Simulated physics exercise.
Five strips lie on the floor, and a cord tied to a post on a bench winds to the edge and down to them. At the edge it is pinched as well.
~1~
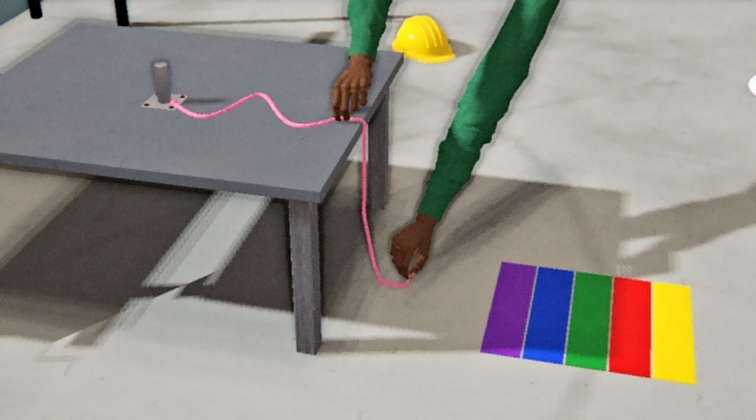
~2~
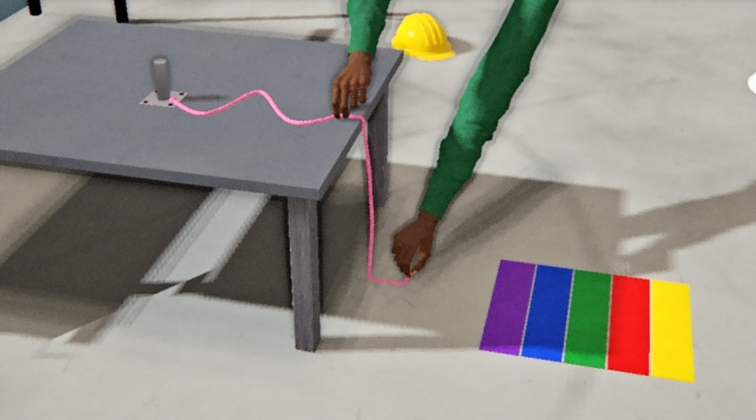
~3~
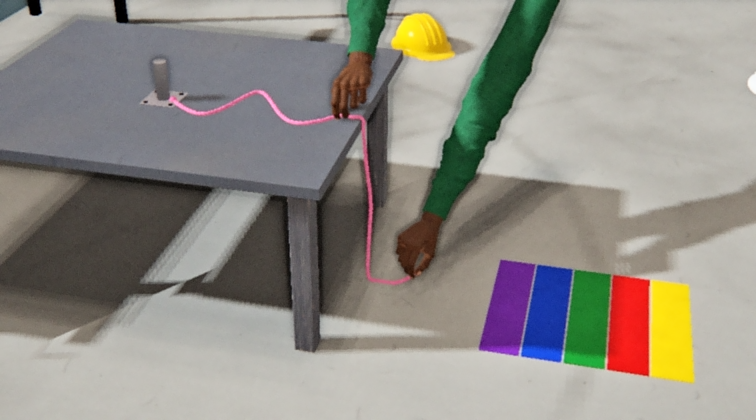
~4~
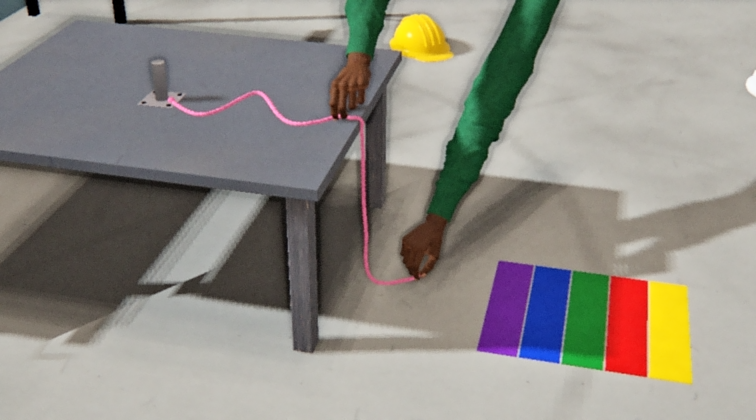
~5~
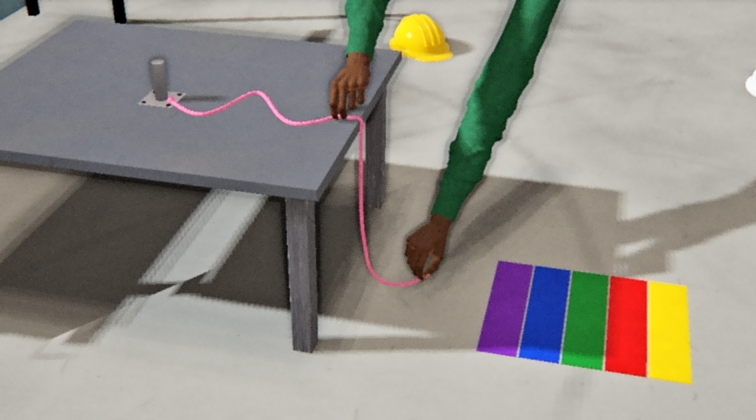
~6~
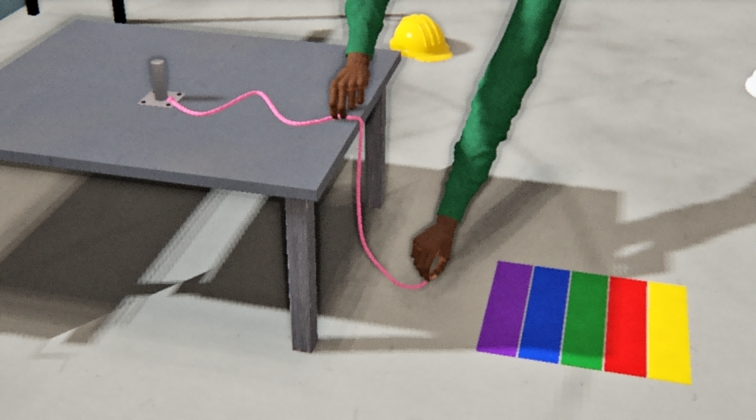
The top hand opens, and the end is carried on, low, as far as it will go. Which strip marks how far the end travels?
The red strip.
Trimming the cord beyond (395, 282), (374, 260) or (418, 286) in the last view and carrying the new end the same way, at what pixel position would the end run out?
Close to (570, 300) first, close to (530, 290) next, and close to (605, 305) last.
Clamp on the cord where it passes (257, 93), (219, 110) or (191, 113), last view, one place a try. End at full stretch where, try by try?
Readings in order - (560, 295), (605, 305), (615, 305).
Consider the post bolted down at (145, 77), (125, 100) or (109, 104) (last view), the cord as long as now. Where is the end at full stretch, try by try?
First try about (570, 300), second about (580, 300), third about (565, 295).
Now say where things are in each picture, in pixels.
The first frame shows end (409, 275); purple (504, 337); blue (545, 343); green (587, 349); red (630, 356); yellow (674, 362).
The second frame shows end (410, 273); cord through (192, 112) (254, 93) (288, 120) (363, 122) (371, 195) (370, 262).
The third frame shows end (415, 274).
The fourth frame shows end (419, 276); cord through (191, 113) (252, 94) (286, 121) (361, 123) (364, 196) (366, 263).
The fifth frame shows end (424, 277).
The sixth frame shows end (430, 278); cord through (190, 112) (252, 94) (285, 121) (360, 123) (358, 195) (375, 261).
Soon after, end near (556, 296); over blue.
After that, end near (600, 302); over green.
At the stop, end near (627, 306); over red. It gets as far as the red strip.
